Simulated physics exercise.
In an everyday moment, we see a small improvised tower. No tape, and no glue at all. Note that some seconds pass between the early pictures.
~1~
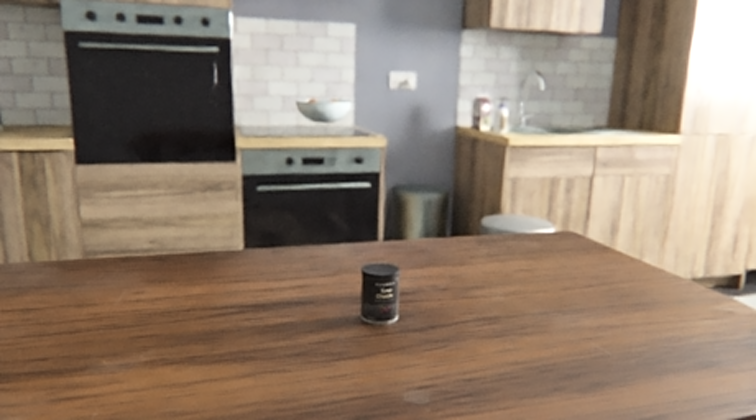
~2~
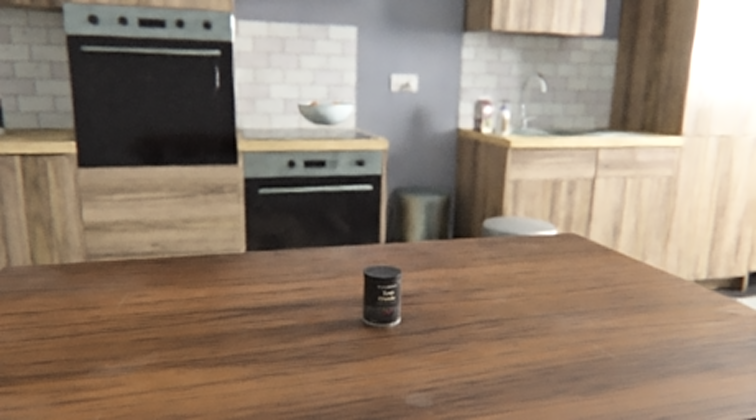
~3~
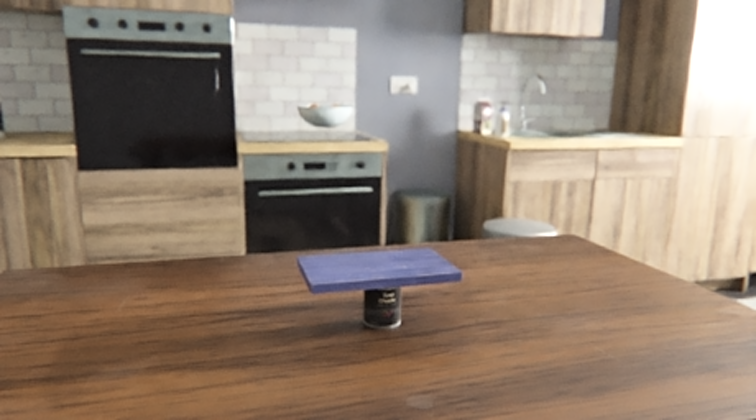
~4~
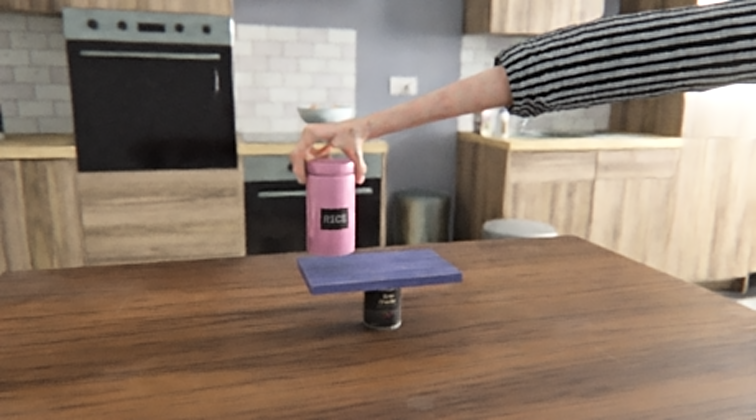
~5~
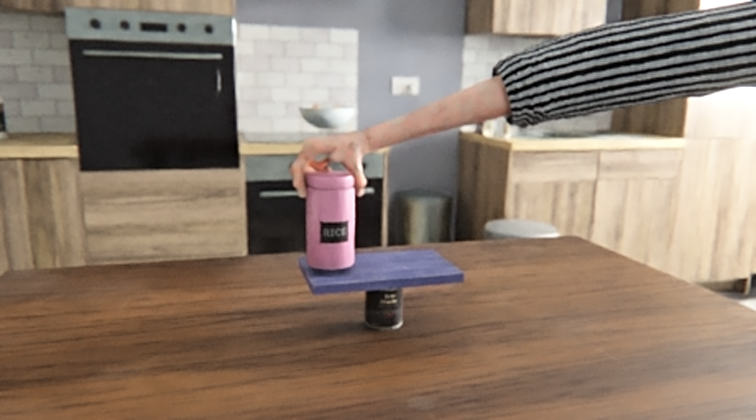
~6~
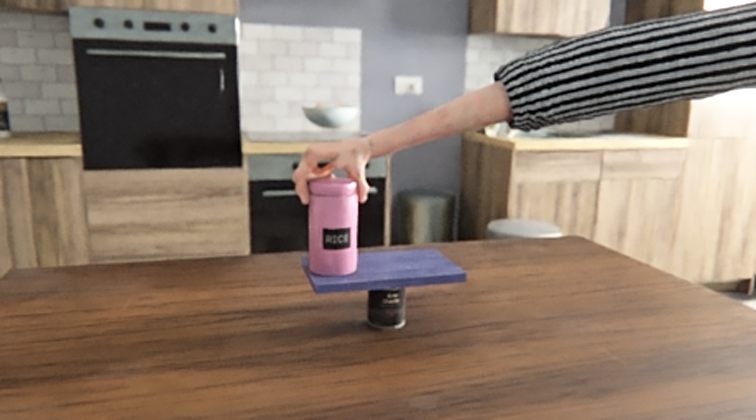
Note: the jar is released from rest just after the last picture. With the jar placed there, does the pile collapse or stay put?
It collapses.
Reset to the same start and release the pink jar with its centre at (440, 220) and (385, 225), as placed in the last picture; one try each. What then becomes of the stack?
It tips over first and stays steady second.
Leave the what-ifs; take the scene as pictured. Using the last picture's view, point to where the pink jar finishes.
The object winds up at approximately (235, 321).
Then, 0.40 s later than the last frame, pink jar now fallen; blue board tilted by 59°.
Then, 0.60 s later than the last frame, blue board tilted by 38°.
When it is over, fallen, pink jar; moved from the start, blue board; black tin as before. End places, in pixels of the last picture, pink jar near (236, 321). The stack comes apart.
